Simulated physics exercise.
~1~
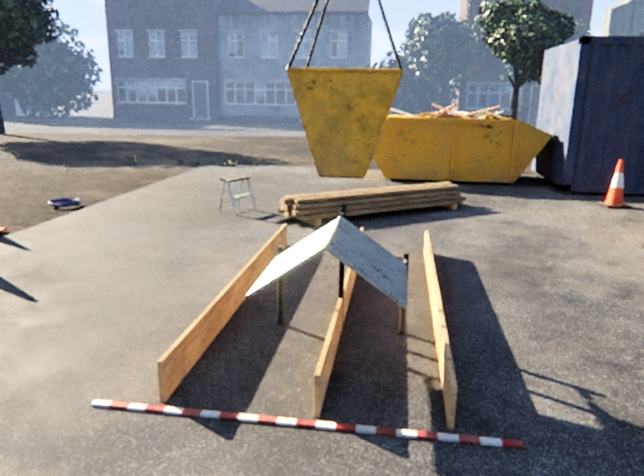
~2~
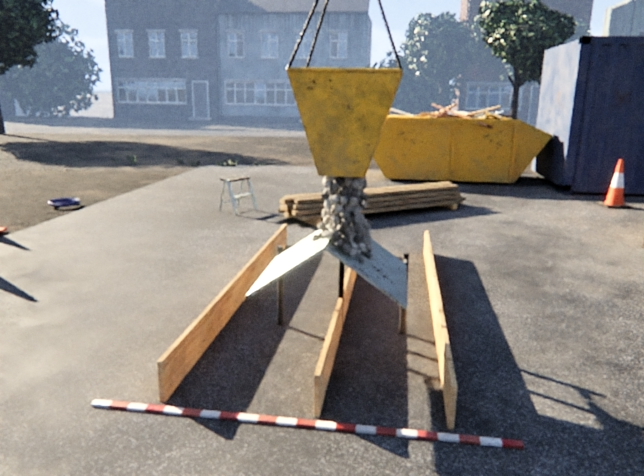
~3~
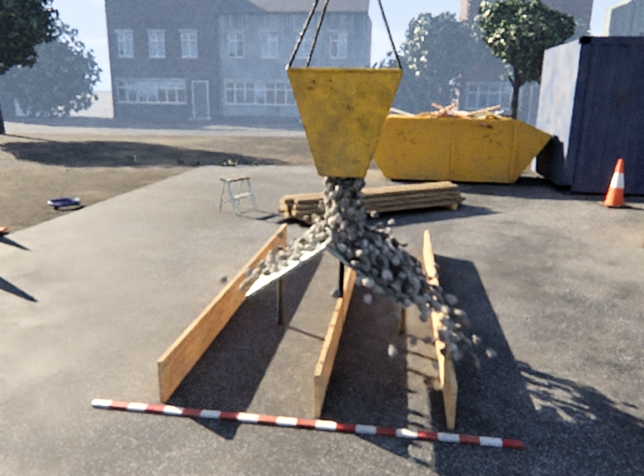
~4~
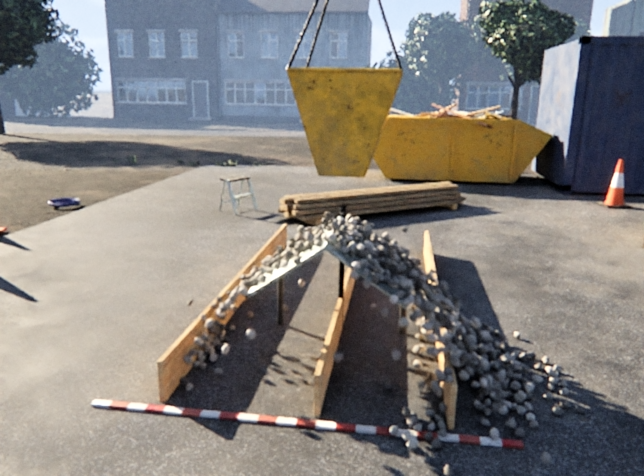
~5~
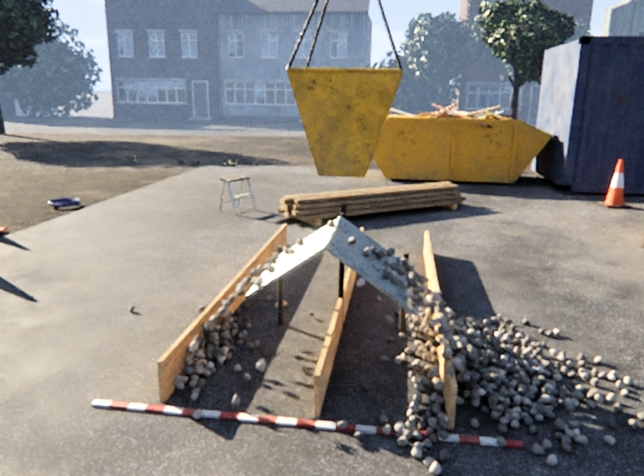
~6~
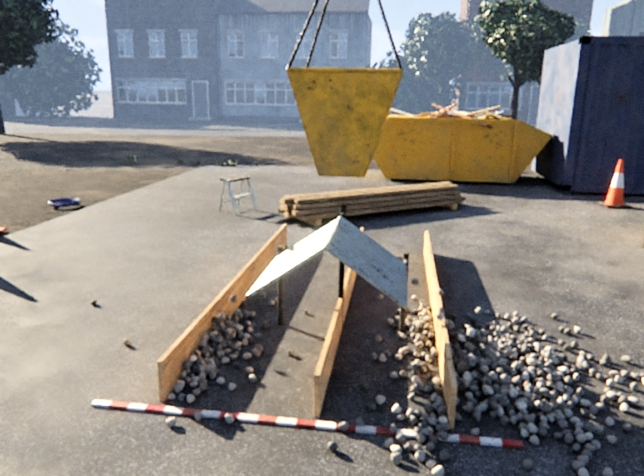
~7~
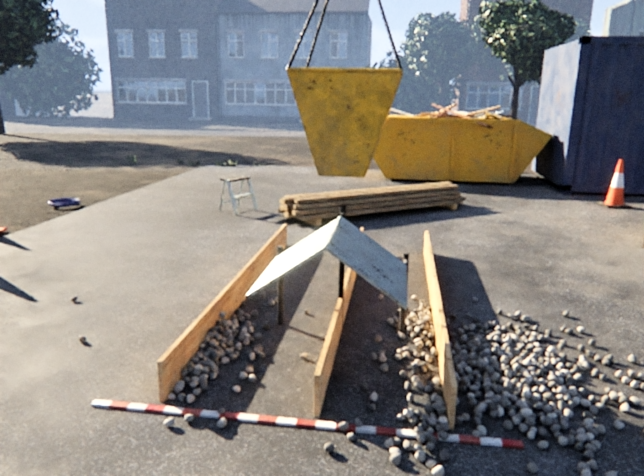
The video shows a hanging yellow skip releasing grey stones onto a peaked steel slope above plank-walled bays. The stones slide down both sides, many spilling over the right plank, and settle with the largest share right of the bays and smaller heaps inside both bays.
